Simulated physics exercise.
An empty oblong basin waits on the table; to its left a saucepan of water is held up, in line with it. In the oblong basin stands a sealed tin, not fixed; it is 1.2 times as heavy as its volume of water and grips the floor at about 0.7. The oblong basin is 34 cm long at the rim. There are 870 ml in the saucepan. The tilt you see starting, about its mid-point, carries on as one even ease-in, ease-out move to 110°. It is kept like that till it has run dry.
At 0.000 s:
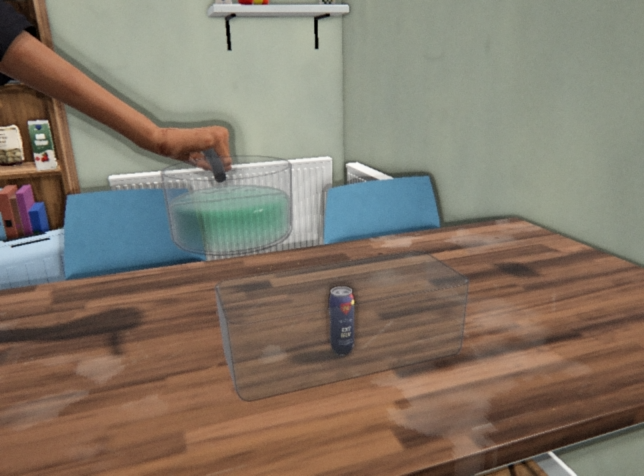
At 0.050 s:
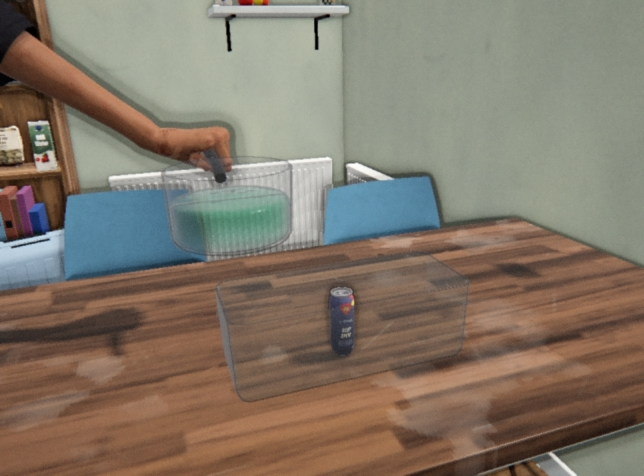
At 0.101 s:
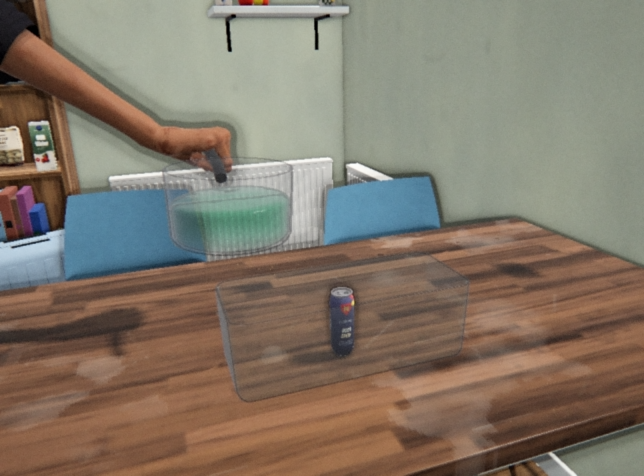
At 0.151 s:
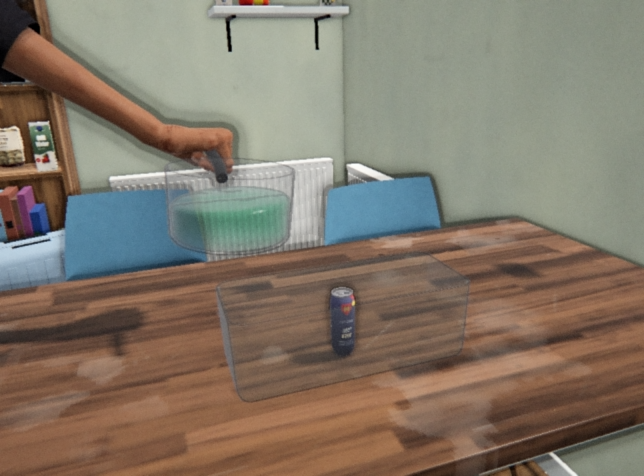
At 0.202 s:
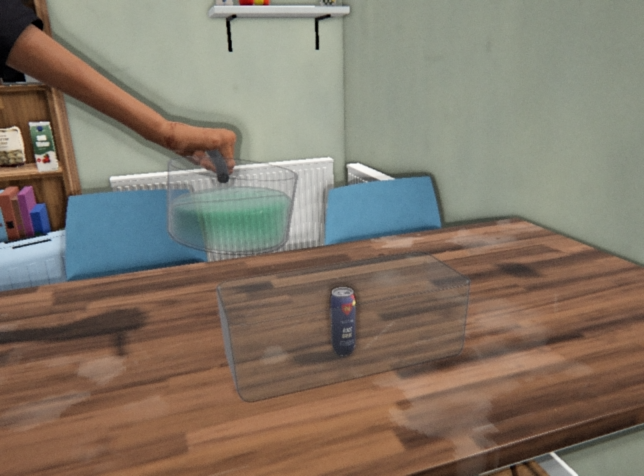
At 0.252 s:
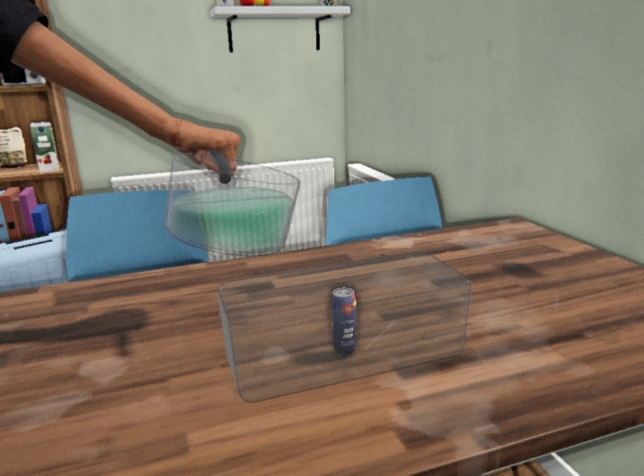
A hand holding a clear pan of green liquid slowly tilting it slightly rightward, above a table with a small can and transparent basin.
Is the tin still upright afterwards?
It keeps standing.
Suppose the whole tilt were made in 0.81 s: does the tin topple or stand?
The tin stays up.
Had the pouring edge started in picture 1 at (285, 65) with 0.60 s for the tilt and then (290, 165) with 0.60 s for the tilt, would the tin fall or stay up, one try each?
First it goes over; then it goes over.
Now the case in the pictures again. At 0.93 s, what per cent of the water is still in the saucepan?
About 14 per cent.
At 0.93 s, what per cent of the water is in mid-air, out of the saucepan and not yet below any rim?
About 12 per cent.
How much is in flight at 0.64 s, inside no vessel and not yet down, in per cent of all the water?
About 28 per cent.
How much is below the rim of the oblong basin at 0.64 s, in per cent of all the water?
About 5 per cent.
After 0.64 s the tilt is 74° and 67 per cent is still to pour; the tin stands where it began.
After 0.93 s the tilt is 106° and 13 per cent is still to pour; the tin stands 1 cm from where it began.
After 1.23 s the tilt is 110° and 0 per cent is still to pour; the tin stands 1 cm from where it began.
After 1.55 s the tilt is 110° and 0 per cent is still to pour; the tin stands 1 cm from where it began.
In the end the tin stands 1 cm from where it began.
